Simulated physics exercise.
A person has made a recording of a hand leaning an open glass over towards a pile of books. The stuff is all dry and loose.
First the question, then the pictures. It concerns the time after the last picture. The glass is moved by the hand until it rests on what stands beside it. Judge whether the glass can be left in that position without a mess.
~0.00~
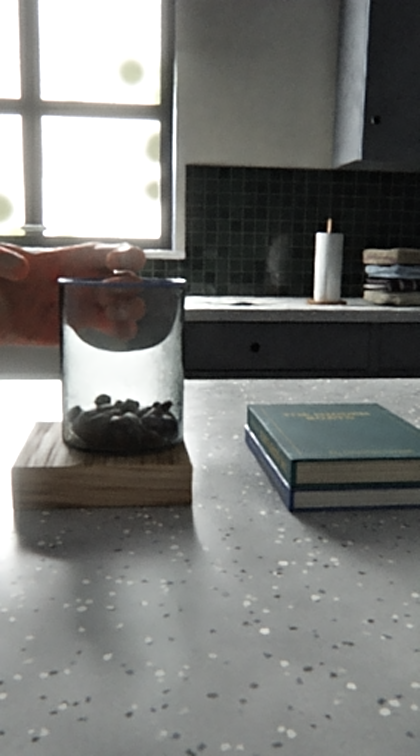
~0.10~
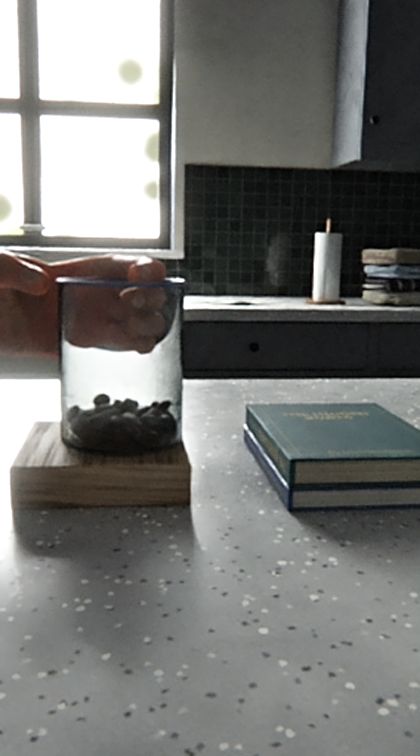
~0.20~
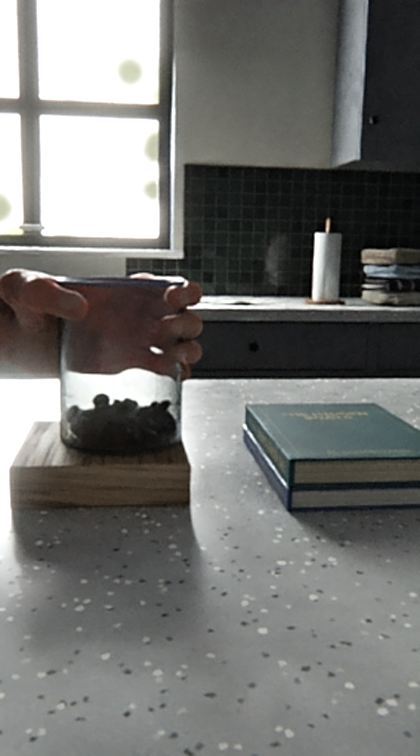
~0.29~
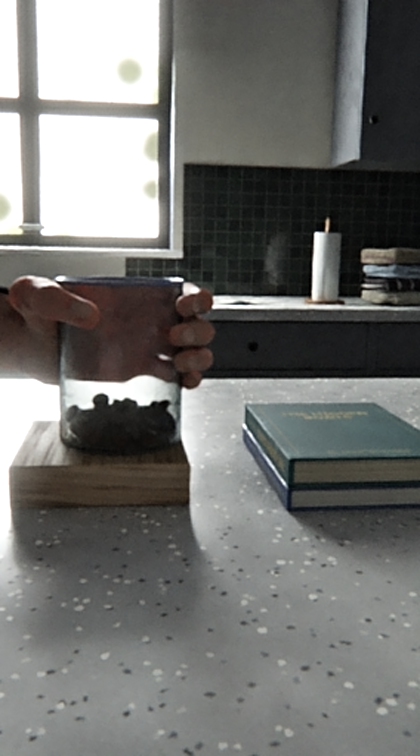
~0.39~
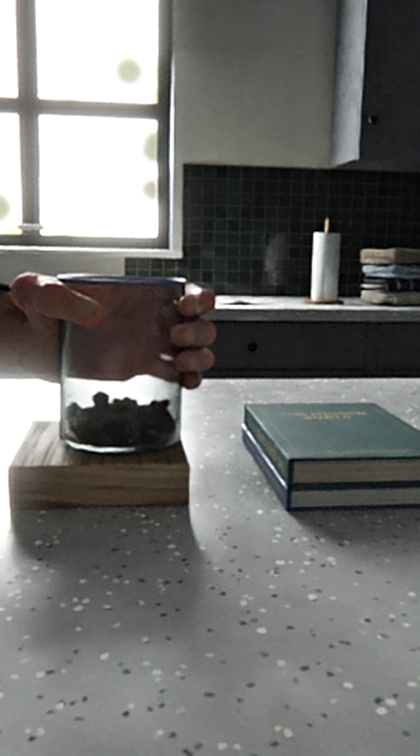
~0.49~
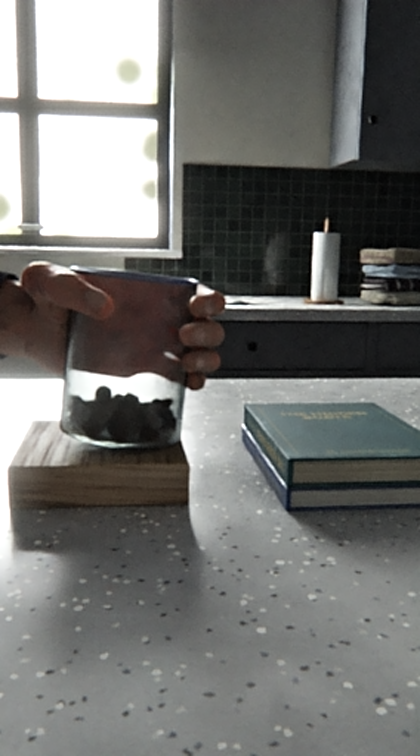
Chances are the angle is not steep enough to lose any.
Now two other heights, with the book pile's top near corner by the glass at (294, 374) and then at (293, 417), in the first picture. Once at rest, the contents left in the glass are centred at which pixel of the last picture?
(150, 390), then (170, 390).
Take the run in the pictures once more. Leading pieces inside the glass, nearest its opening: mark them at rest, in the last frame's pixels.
They come to rest near pixel (247, 412) of the last picture.
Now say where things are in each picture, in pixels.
The first frame shows glass (123, 360), nearly empty of flat chocolate drops; book pile (341, 439), its top about level with the glass's foot.
The second frame shows glass (122, 360), upright; rim (182, 282); top of the contents (118, 423).
The third frame shows glass (121, 360), upright; rim (182, 282); book pile (339, 439).
The fourth frame shows glass (121, 360), upright; rim (182, 282); top of the contents (117, 422).
The fifth frame shows glass (122, 358), upright; rim (184, 282); book pile (338, 438).
The sixth frame shows glass (128, 354), leaning 5°; rim (196, 283); book pile (337, 438), its top about level with the glass's foot.
By 1.03 s, the glass leans 45°; everything is still inside.
By 1.51 s, the glass leans 79°; everything is still inside.
By 1.91 s, the glass rests on the book pile at 83°; everything is still inside.
When it is over (2.1 s), the glass rests on the book pile at 83°; everything is still inside.
